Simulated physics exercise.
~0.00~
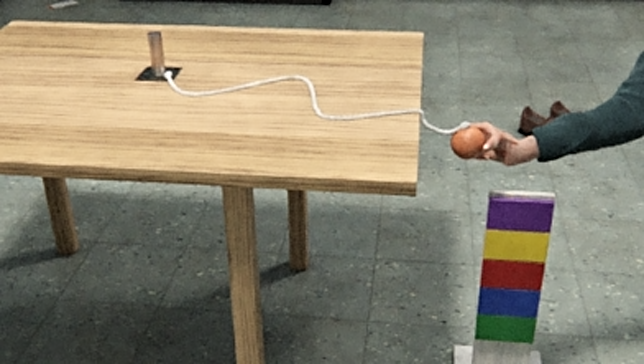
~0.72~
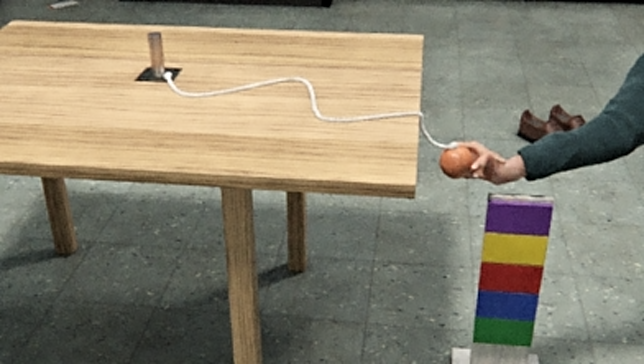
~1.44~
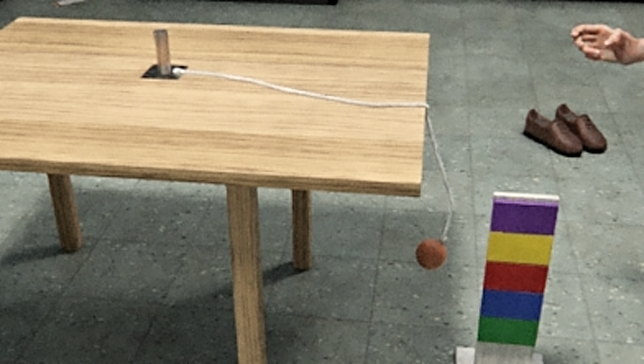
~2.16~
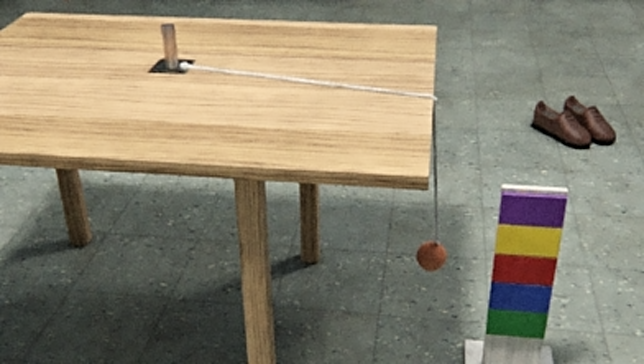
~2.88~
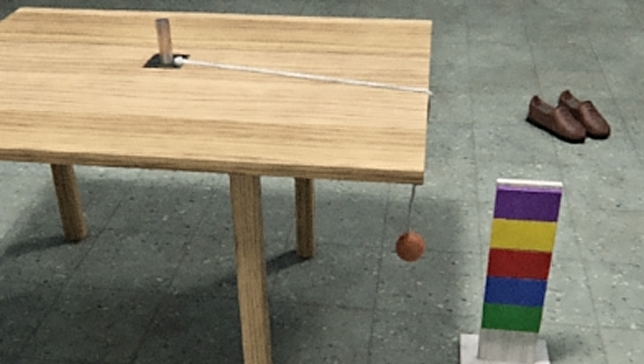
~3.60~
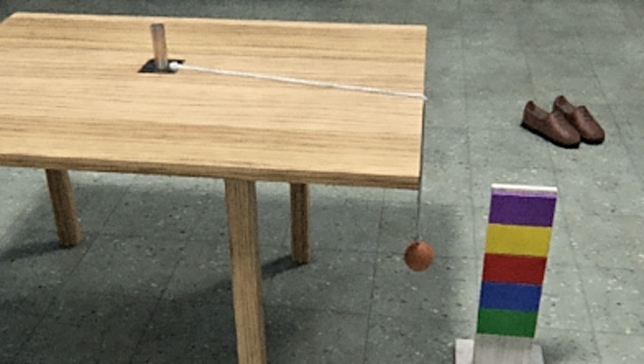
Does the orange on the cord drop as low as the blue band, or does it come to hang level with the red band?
It comes to hang level with the red band. The cord pulls tight over the table edge and holds it there after a slight swing.
